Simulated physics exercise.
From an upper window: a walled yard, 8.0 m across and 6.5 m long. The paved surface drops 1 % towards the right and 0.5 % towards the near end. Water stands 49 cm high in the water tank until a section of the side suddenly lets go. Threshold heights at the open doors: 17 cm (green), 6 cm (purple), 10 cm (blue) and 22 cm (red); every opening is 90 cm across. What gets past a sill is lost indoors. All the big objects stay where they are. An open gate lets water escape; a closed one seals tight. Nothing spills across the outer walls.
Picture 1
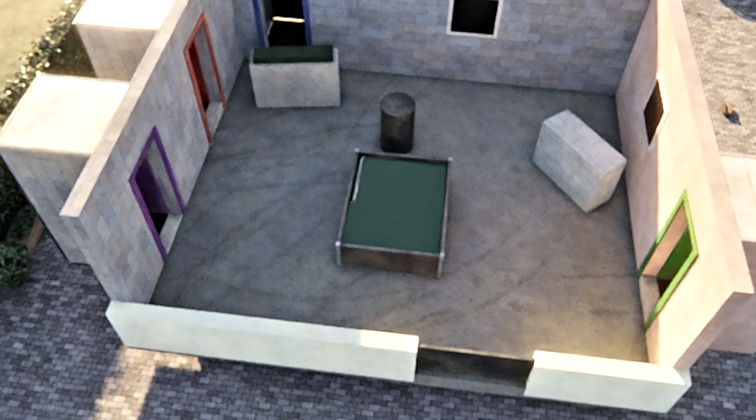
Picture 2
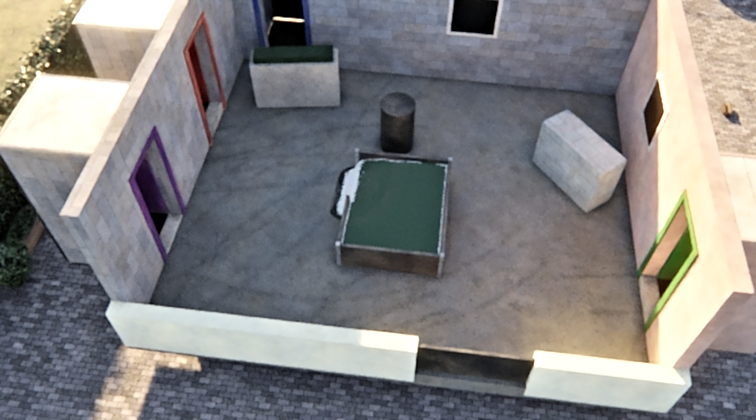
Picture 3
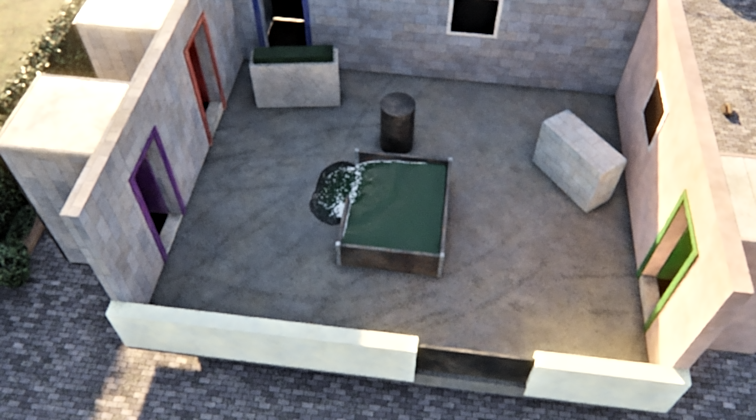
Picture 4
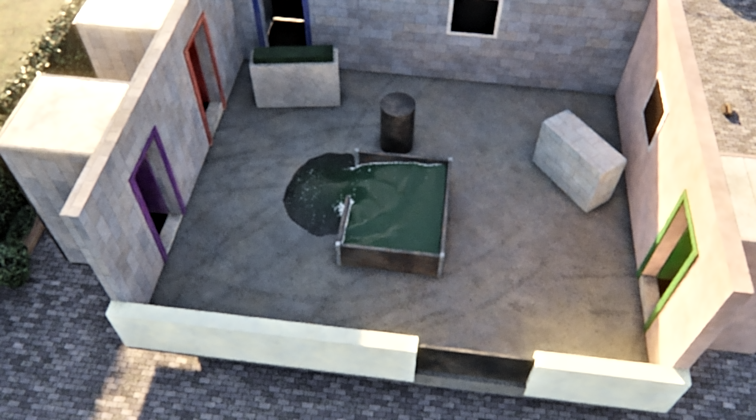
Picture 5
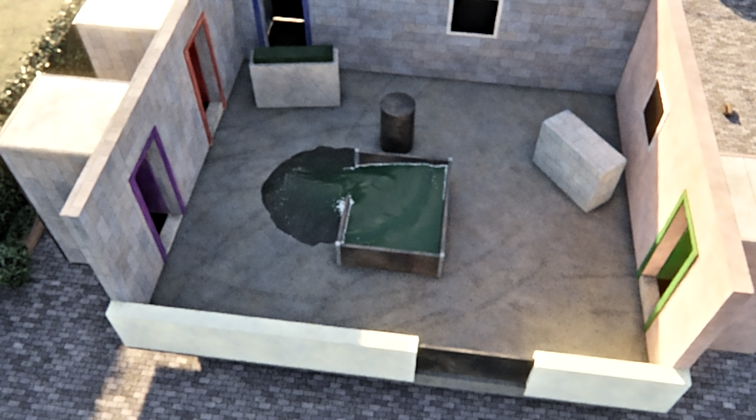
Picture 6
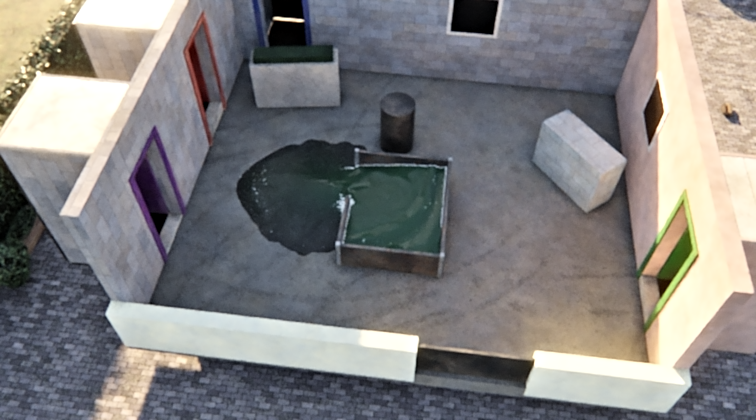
A large open tank of green water in a walled yard let water burst out through its left side, foaming at first, then spreading leftward across the paving in a widening dark pool.
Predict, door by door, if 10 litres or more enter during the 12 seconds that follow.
The water let in: At the green door it keeps below the limit; at the purple door it passes the limit; at the blue door it stays under the limit; at the red door it stays under the limit.
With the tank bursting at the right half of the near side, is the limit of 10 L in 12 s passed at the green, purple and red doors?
Then: Green not over, purple under, red under.
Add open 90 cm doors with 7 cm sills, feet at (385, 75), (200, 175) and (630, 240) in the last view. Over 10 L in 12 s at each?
In that order: Under, past it, not over.
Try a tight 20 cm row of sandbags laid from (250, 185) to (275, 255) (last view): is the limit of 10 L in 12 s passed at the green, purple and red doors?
Then: Green not over, purple under, red under.
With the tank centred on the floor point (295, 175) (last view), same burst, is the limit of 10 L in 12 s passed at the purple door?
Against that limit: Purple below.
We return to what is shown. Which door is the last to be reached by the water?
The green one.
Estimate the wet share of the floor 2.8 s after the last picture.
About 25 per cent.
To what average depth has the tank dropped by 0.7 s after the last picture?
Some 34 cm.
Then, 0.7 s after the last picture water covers 15 % of the floor and is deepest (24 cm) near (342, 188); green door not reached, purple door not reached, blue door not reached, red door not reached.
Then, 1.5 s after the last picture water covers 20 % of the floor and is deepest (22 cm) near (200, 172); green door not reached, purple door 12 cm at the sill, 6 L in, blue door not reached, red door 17 cm at the sill, 0 L in.
Then, 2.8 s after the last picture water covers 25 % of the floor and is deepest (18 cm) near (260, 62); green door not reached, purple door 10 cm at the sill, 26 L in, blue door 11 cm at the sill, 0 L in, red door 14 cm at the sill, 0 L in.
Then, 6.3 s after the last picture water covers 60 % of the floor and is deepest (9 cm) near (142, 325); green door not reached, purple door 5 cm at the sill, 37 L in, blue door 5 cm at the sill, 4 L in, red door 6 cm at the sill, 0 L in.
Then, 11.3 s after the last picture water covers 90 % of the floor and is deepest (8 cm) near (612, 384); green door 6 cm at the sill, 0 L in, purple door 4 cm at the sill, 37 L in, blue door 2 cm at the sill, 4 L in, red door 3 cm at the sill, 0 L in.
